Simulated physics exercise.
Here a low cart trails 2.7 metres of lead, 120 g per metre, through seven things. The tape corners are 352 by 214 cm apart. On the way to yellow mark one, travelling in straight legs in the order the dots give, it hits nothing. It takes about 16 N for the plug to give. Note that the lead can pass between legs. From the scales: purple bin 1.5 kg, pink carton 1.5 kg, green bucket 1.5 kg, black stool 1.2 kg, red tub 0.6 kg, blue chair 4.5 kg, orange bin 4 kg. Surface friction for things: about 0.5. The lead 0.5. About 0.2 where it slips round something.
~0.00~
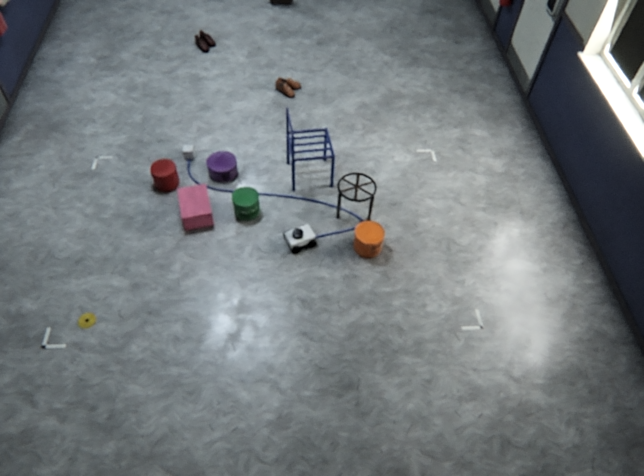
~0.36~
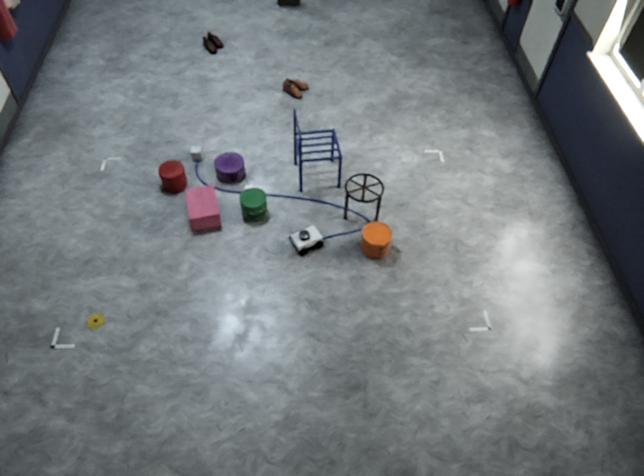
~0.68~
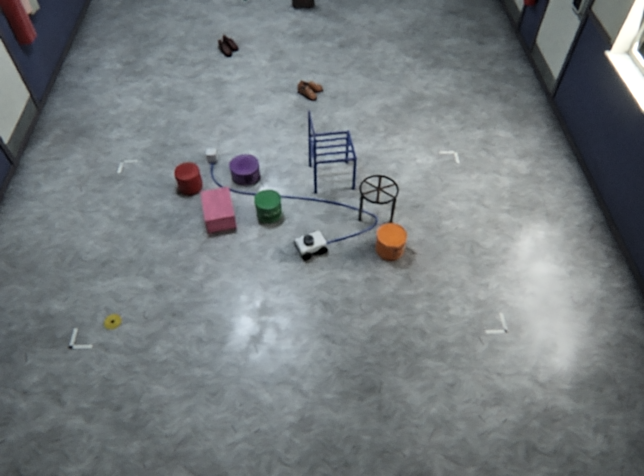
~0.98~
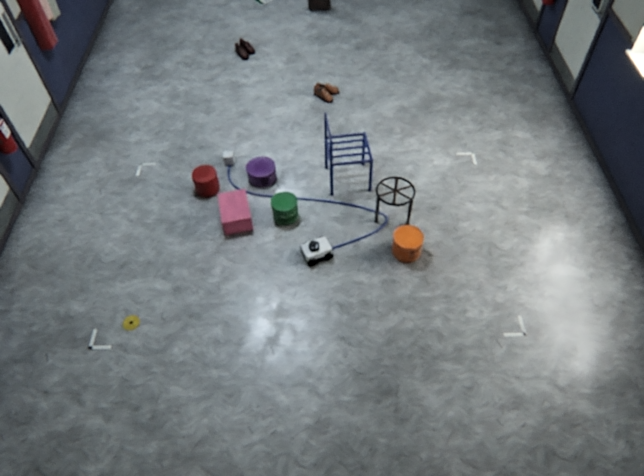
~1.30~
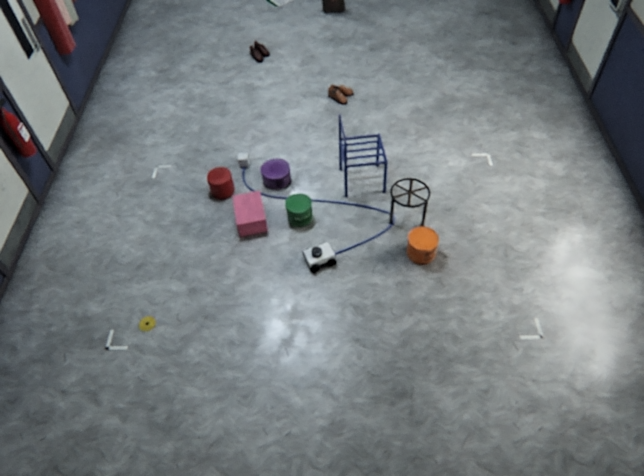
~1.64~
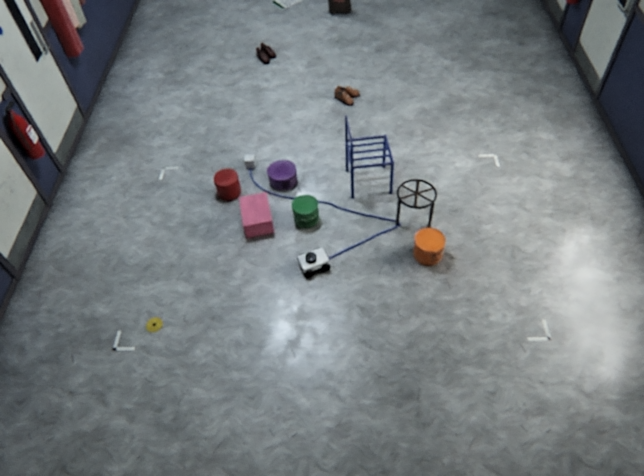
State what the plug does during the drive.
I expect the plug to stick.
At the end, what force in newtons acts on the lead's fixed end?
Roughly 4 N.
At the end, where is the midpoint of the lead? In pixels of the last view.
The halfway point sits near pixel (288, 242).
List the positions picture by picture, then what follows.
The first picture shows purple bin (222, 161); blue chair (310, 144); green bucket (245, 196); marks (87, 321); lead runs through (190, 175) (290, 197) (336, 233); cart (305, 239).
In the second picture, lead runs through (198, 176) (342, 234); cart (311, 241).
In the third picture, lead runs through (213, 178) (347, 237); cart (316, 246).
In the fourth picture, lead runs through (230, 180) (352, 241); cart (322, 252).
In the fifth picture, lead runs through (245, 182) (355, 246); cart (325, 257).
The sixth picture shows purple bin (282, 170); blue chair (369, 151); green bucket (305, 204); lead runs through (255, 183) (351, 211) (348, 249); cart (319, 263).
By 2.8 s, cart at (279, 278), 2 N at the fixed end; black stool 16 cm off its start.
By 3.9 s, cart at (236, 293), 4 N at the fixed end; black stool 39 cm off its start.
By 5.0 s, cart at (192, 310), 3 N at the fixed end; black stool 63 cm off its start at (347, 201).
By 6.2 s, cart at (157, 322), 4 N at the fixed end; black stool 84 cm off its start, green bucket 9 cm off its start.
By 6.6 s, cart at (157, 322), 4 N at the fixed end; black stool 84 cm off its start at (324, 201), green bucket 9 cm off its start at (295, 206).
